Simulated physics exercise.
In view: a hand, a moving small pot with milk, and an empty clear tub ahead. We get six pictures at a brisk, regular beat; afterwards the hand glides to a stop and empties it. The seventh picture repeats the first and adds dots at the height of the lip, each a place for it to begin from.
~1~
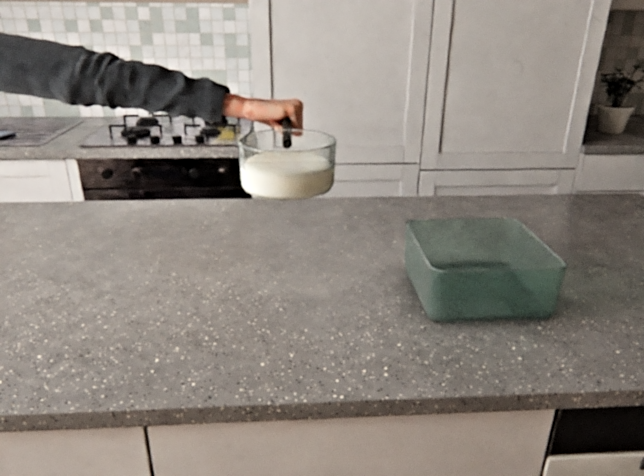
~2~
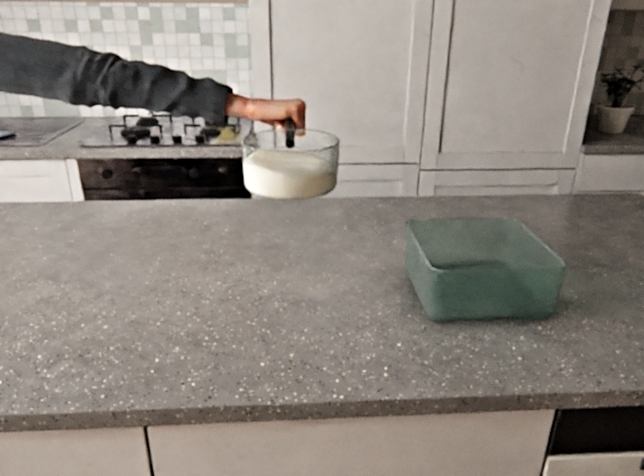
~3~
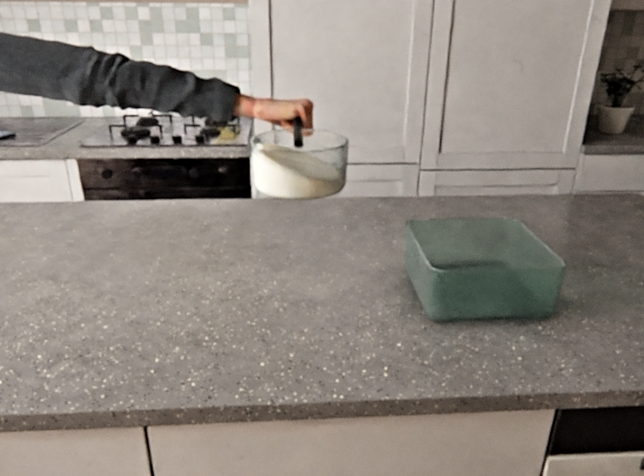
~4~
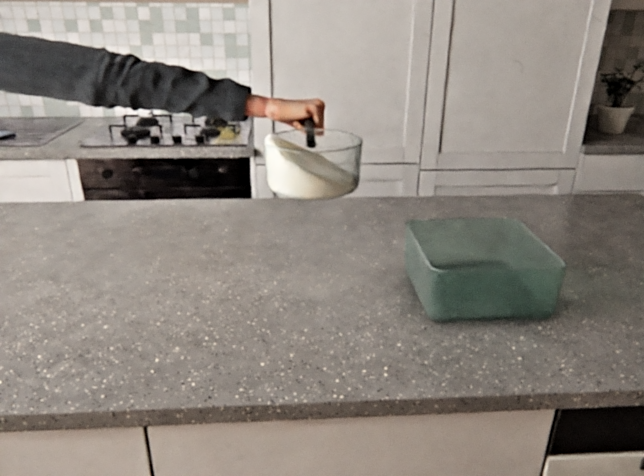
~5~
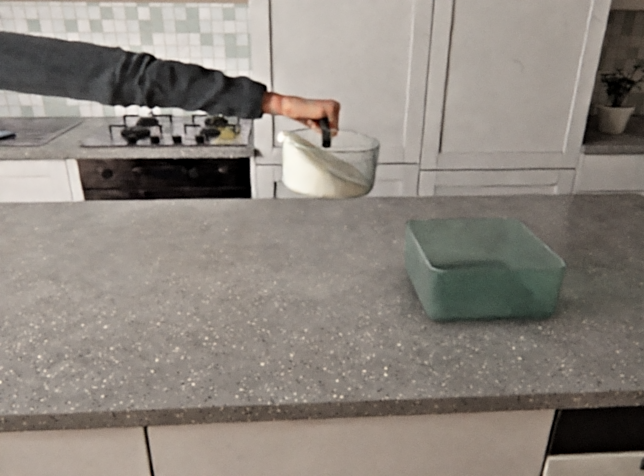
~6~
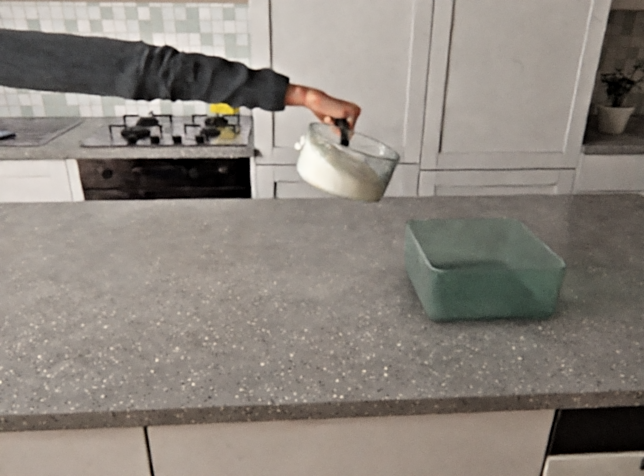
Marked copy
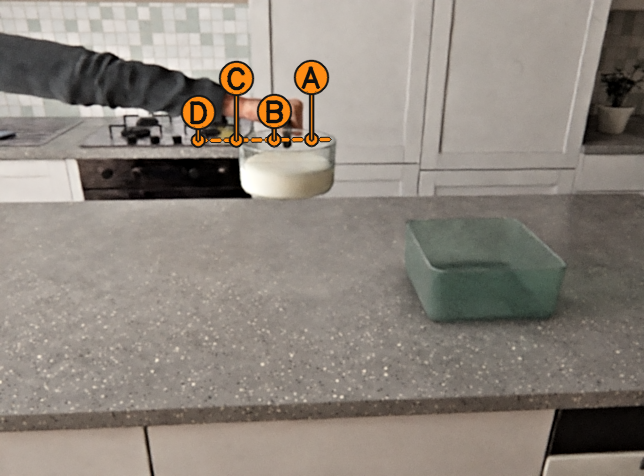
A small clear pot of milk, gripped from above by a hand in a dark grey sleeve, moves rightward over the far side of a kitchen island seen from the front. An empty, greenish clear tub sits still on the speckled grey counter at right, before pale cabinets and a hob. The milk slopes up toward the pot's left side, slips over that rim, and the pot tilts rightward.
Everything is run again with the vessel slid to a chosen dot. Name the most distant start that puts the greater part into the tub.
The limit is A.
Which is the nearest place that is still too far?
That would be B.
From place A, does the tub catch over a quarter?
Yes, clearly.
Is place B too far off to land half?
Yes.
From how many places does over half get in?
One.
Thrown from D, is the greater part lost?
Yes, that goes wrong.
On the marked copy, A at (311, 139); B at (274, 139); C at (236, 140); D at (198, 140).
For place A, about 65 % lands in the tub, 27 % falls short and 8 % goes beside or beyond.
For place B, about 37 % lands in the tub, 56 % falls short and 7 % goes beside or beyond.
For place C, about 10 % lands in the tub, 87 % falls short and 3 % goes beside or beyond.
For place D, about 0 % lands in the tub, 99 % falls short.
